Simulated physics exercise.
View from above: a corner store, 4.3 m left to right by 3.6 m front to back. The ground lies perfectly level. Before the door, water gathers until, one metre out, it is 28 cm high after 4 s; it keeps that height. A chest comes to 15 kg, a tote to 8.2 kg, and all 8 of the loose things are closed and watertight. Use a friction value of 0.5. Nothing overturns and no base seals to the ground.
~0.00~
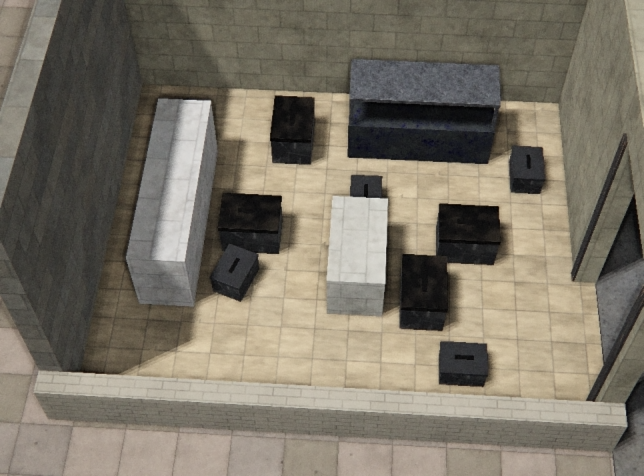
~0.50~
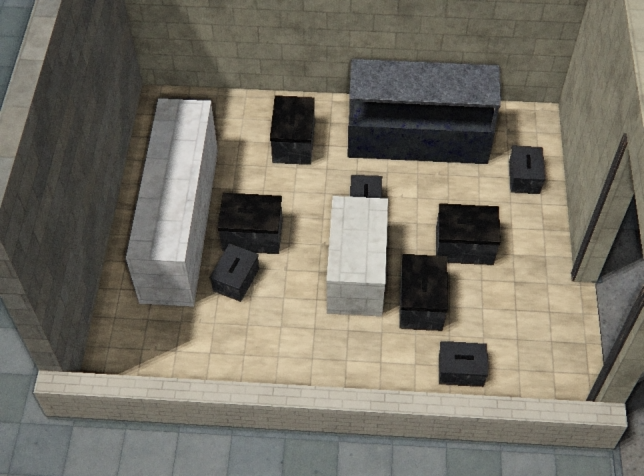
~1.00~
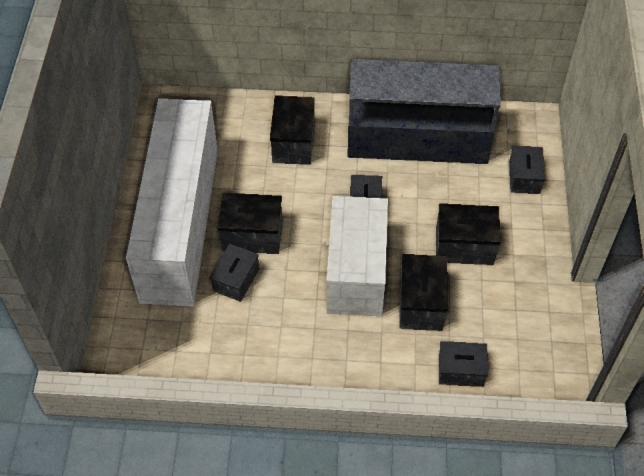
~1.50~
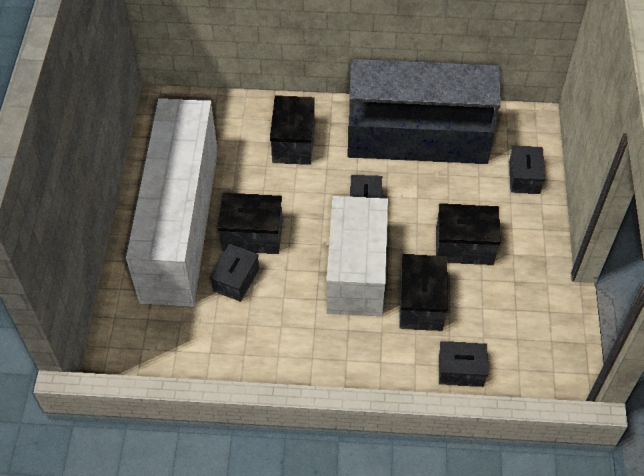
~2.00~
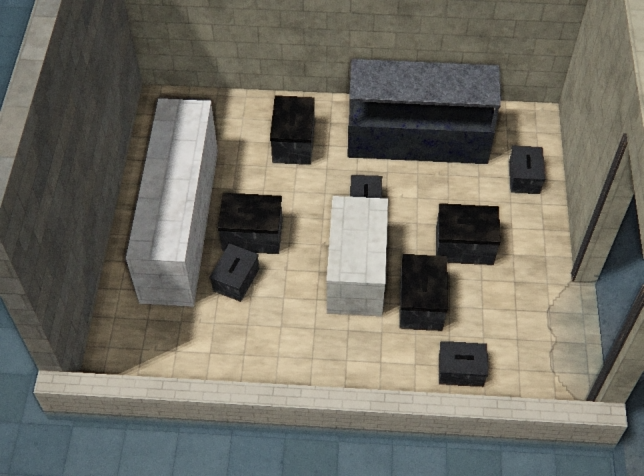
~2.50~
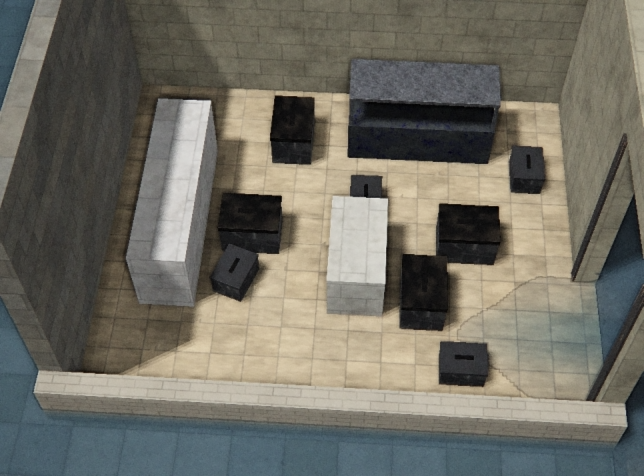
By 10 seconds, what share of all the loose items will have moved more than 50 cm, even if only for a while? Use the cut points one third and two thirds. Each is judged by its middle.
It falls at two thirds or above.
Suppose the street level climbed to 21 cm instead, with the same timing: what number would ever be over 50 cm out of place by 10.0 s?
It would come to 4 of them.
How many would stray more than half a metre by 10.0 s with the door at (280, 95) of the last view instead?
The answer would then be 8.
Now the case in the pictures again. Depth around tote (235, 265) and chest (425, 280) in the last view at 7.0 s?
Close to 9 and 15 centimetres.
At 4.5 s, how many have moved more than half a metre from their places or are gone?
By that point, 1.
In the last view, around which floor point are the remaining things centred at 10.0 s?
That lands at roughly (343, 196).
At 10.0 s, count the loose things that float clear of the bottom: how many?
Count at that moment: 8.
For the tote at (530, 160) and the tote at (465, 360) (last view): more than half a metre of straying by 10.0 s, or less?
Listed as asked: Inside the limit and outside the limit.
After 3.5 s 0 of 8 are over 50 cm from their spots; 0 afloat.
After 4.5 s 1 of 8 are over 50 cm from their spots; 0 afloat.
After 7.0 s 3 of 8 are over 50 cm from their spots; 2 afloat.
After 10.0 s 4 of 8 are over 50 cm from their spots, and 7 have been at some point; 8 afloat.
